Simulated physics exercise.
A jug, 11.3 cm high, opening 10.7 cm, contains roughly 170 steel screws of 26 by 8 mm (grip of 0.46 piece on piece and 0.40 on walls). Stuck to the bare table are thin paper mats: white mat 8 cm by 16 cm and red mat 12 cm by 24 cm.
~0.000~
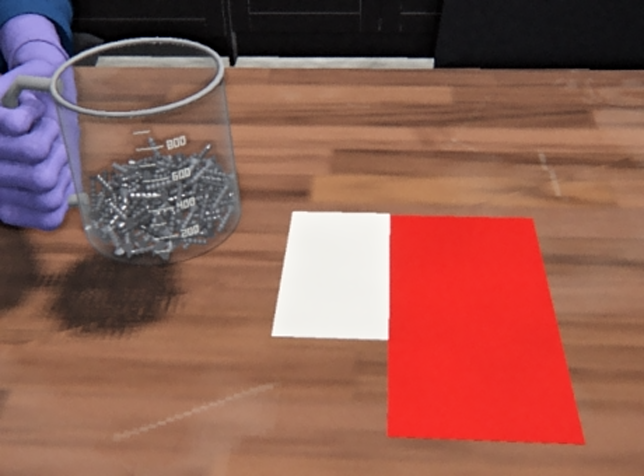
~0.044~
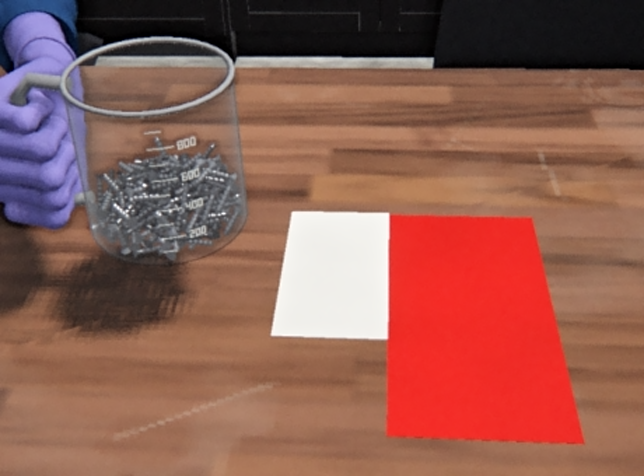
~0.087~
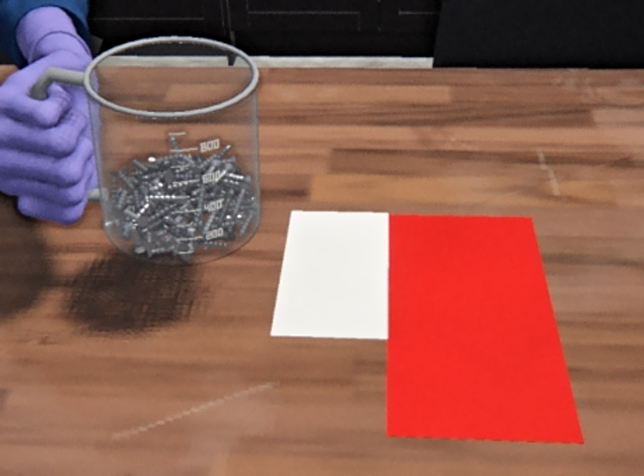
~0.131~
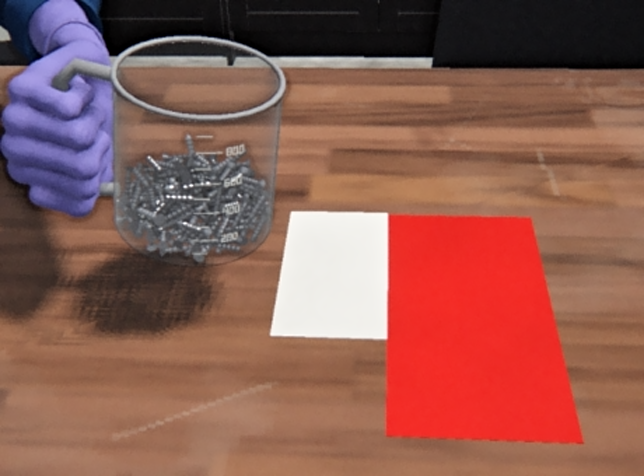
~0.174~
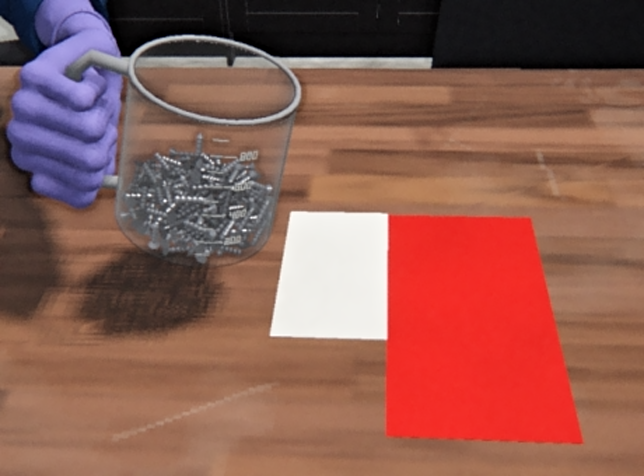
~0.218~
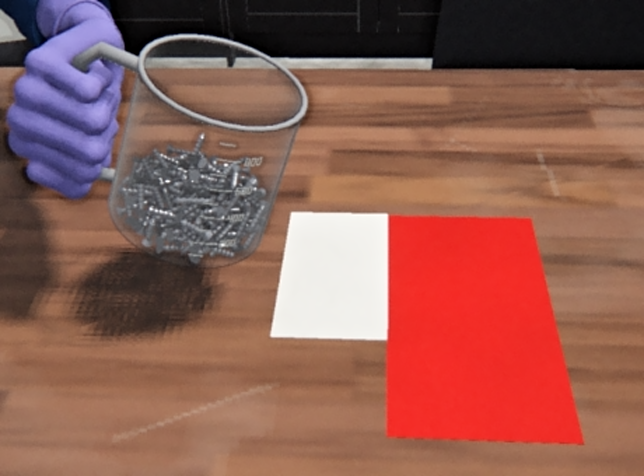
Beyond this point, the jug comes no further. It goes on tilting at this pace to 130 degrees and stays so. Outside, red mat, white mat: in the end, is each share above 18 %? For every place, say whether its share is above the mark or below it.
Going through them: Outside is above the mark; red mat is below the mark; white mat is above the mark.
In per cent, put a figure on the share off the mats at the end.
Share: Some 35 %.
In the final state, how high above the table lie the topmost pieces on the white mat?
The top of the heap sits close to 3.0 cm up.
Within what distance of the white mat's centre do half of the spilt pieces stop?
8 cm.
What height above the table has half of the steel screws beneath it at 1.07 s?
It's about 10 cm.
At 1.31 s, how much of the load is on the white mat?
At that moment, close to 60 % has got there.
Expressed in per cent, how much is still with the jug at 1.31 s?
Remaining: Approx. 5 per cent.
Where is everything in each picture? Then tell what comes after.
In the first picture, jug at (150, 139); tilt 0 degrees; moved 0.0 cm; lip at (219, 75); top of the load at (198, 162); white mat at (336, 270); red mat at (471, 311).
In the second picture, jug at (158, 139); tilt 1 degrees; moved 0.6 cm; lip at (230, 76); top of the load at (203, 162).
In the third picture, jug at (177, 141); tilt 4 degrees; moved 1.9 cm; lip at (254, 80); top of the load at (207, 163).
In the fourth picture, jug at (197, 143); tilt 9 degrees; moved 3.3 cm; low side right; lip at (282, 88); top of the load at (179, 164).
In the fifth picture, jug at (206, 145); tilt 14 degrees; moved 3.9 cm; low side right; lip at (297, 97); top of the load at (240, 162).
In the sixth picture, jug at (207, 147); tilt 20 degrees; moved 3.9 cm; low side right; lip at (304, 106); top of the load at (161, 161); white mat at (335, 270); red mat at (470, 311). It turns about 125 degrees a second.
After 0.55 s, tilt 61 degrees; jug 100 %; middle of all pieces on or above the table near (166, 183).
Then, at 0.82 s, tilt 95 degrees; jug 100 %; middle of all pieces on or above the table near (162, 172).
After 1.07 s, tilt 126 degrees; white mat 10 %, jug 85 %, in the air 5 %; middle of all pieces on or above the table near (194, 195).
After 1.31 s, tilt 130 degrees; outside 30 %, white mat 60 %, jug 5 %, in the air 5 %; middle of all pieces on or above the table near (288, 275).
At rest (2.9 s), outside 35 %, red mat 5 %, white mat 60 %, jug 0 %.
